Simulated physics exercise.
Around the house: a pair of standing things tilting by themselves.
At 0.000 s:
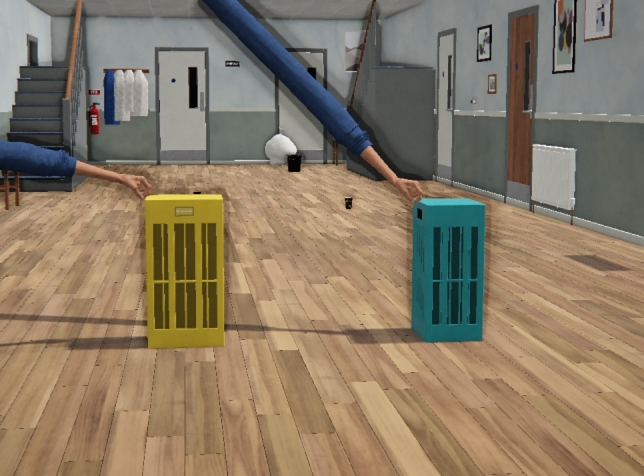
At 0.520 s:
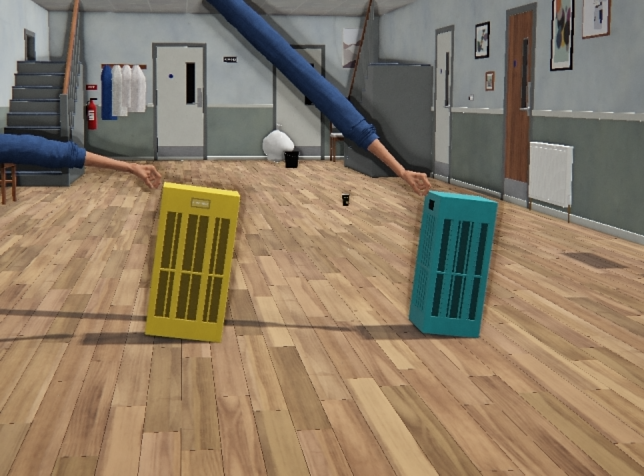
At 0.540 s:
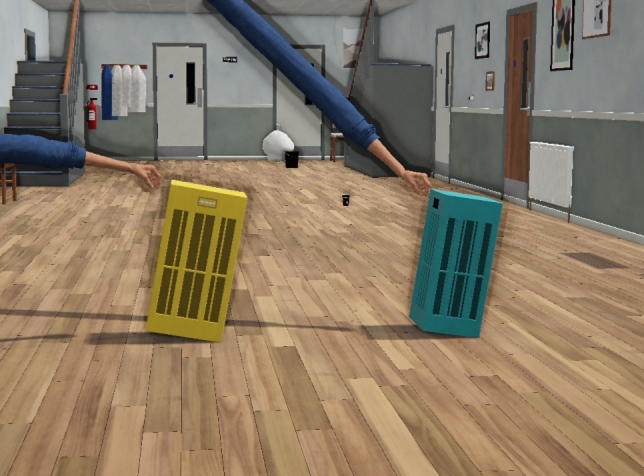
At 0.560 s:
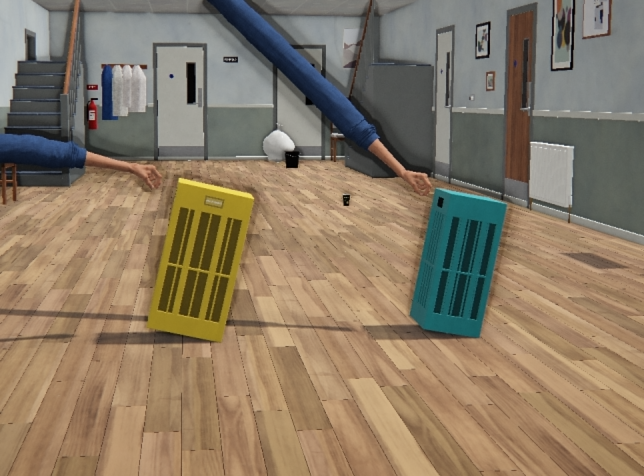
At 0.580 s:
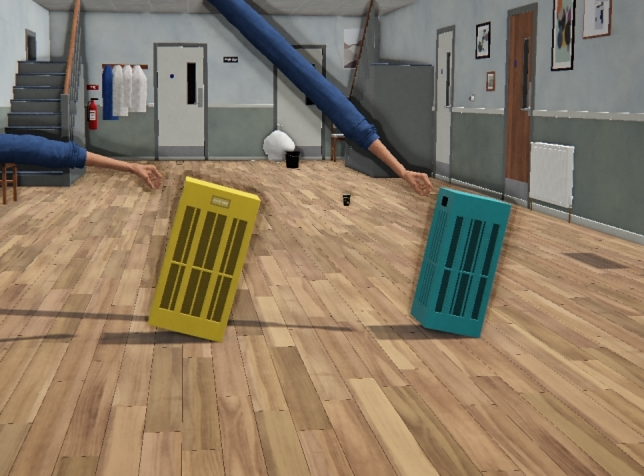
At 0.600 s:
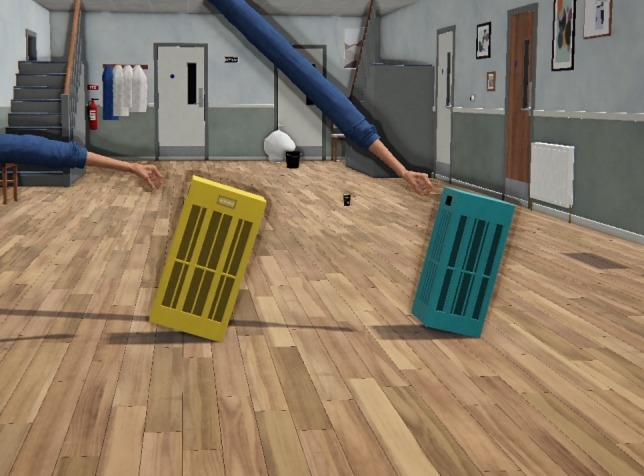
Two blue-sleeved arms reaching toward upright yellow and turquoise crates on a wooden floor, both crates then leaning gradually rightward.
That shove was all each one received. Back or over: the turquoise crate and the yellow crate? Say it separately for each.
In order: The turquoise crate ends up lying down, the yellow crate ends up lying down.
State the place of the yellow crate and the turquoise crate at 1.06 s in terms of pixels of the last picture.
(290, 293) and (506, 268).
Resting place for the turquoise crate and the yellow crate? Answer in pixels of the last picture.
Turquoise crate: (539, 302); yellow crate: (299, 299).
After 0.82 s, turquoise crate 28° off upright near (480, 260); yellow crate 42° off upright near (242, 259).
After 1.06 s, turquoise crate 51° off upright near (506, 268); yellow crate on its side near (290, 293).
At rest (1.9 s), the turquoise crate topples, near (539, 302); the yellow crate topples, near (299, 299).
